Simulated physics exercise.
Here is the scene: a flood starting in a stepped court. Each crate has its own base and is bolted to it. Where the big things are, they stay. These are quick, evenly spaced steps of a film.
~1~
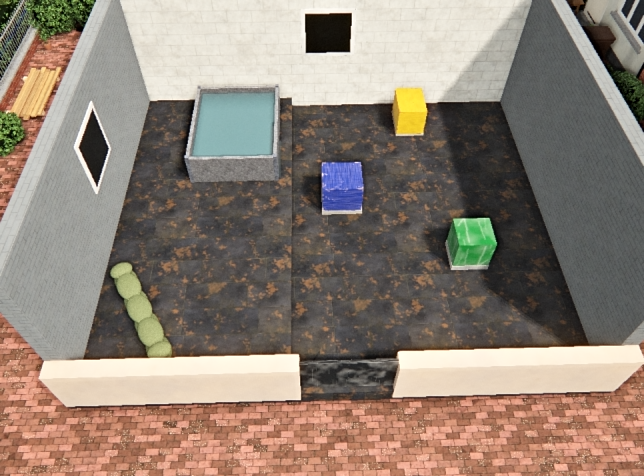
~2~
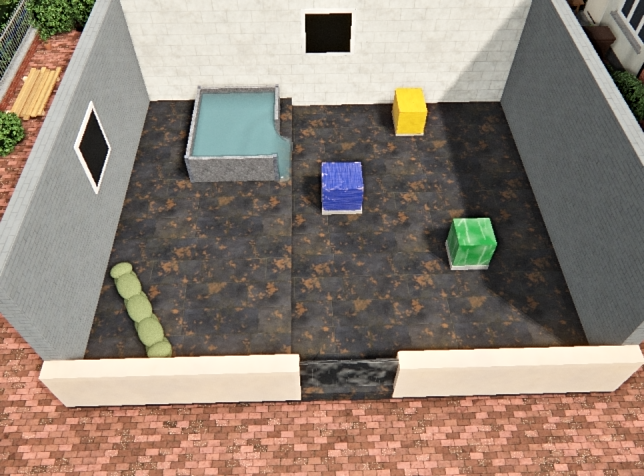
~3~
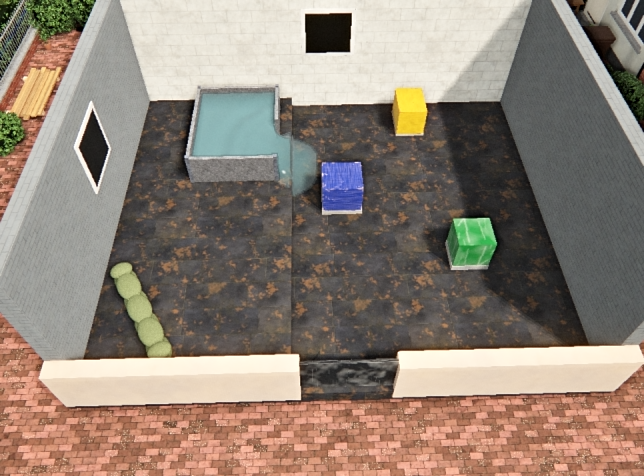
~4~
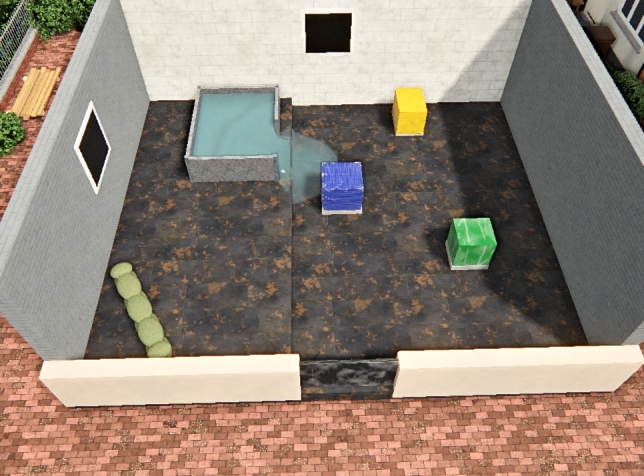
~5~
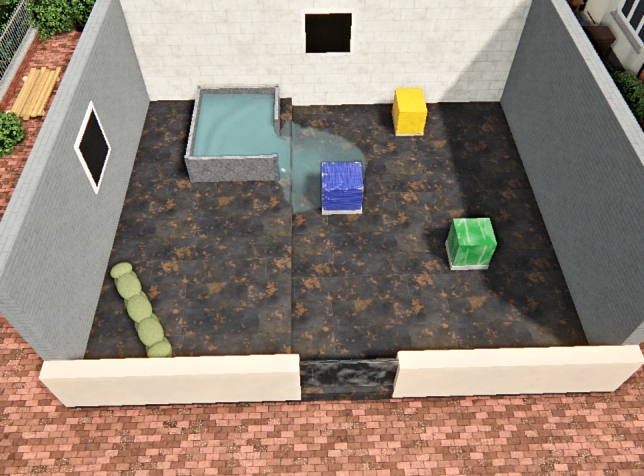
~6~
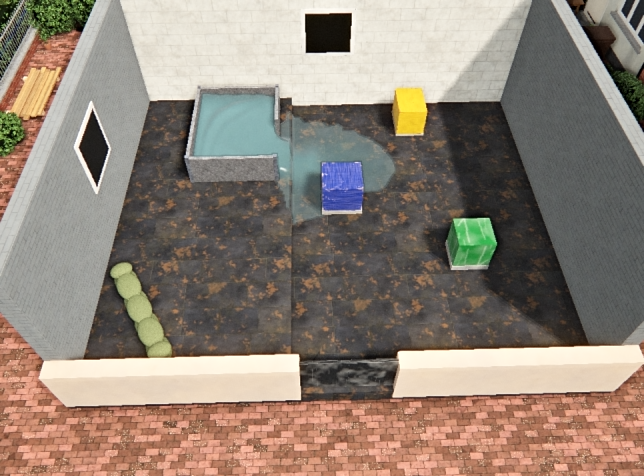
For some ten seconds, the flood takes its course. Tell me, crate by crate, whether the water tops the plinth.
Result: As for the yellow crate it's moistened by the water; as for the green crate it's untouched by the water; as for the blue crate it's moistened by the water.
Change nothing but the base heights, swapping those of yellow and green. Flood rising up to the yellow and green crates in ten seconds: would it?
Yellow: Is reached; green: Is reached.
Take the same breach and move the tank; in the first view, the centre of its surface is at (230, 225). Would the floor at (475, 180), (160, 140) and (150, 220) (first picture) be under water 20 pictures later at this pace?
Results in order - swamped, left untouched, left untouched.
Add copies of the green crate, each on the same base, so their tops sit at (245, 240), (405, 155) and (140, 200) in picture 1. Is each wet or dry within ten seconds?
Well, the first one stays clear of it, the next one gets caught, and the final one stays clear of it.
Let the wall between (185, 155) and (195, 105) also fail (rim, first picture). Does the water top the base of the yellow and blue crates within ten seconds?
As it turns out, the yellow crate gets overtopped, and the blue crate is left untouched.
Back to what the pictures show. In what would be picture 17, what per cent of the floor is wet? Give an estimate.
Roughly 30 %.
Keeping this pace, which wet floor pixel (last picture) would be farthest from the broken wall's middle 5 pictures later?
Somewhere close to (483, 172).
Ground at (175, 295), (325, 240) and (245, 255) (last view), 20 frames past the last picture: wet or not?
Point one left clear, point two sodden, point three left clear.
A moment on, water covers 20 % of the floor; the yellow crate water round its plinth, the green crate not reached, the blue crate water round its plinth.
Next, water covers 30 % of the floor; the yellow crate water round its plinth, the green crate not reached, the blue crate water round its plinth.
Then, water covers 40 % of the floor; the yellow crate water round its plinth, the green crate water round its plinth, the blue crate water round its plinth.
Later, water covers 55 % of the floor; the yellow crate water round its plinth, the green crate water round its plinth, the blue crate water round its plinth.
In the end, water covers 60 % of the floor; the yellow crate was topped, the green crate stayed above the water, the blue crate was topped.
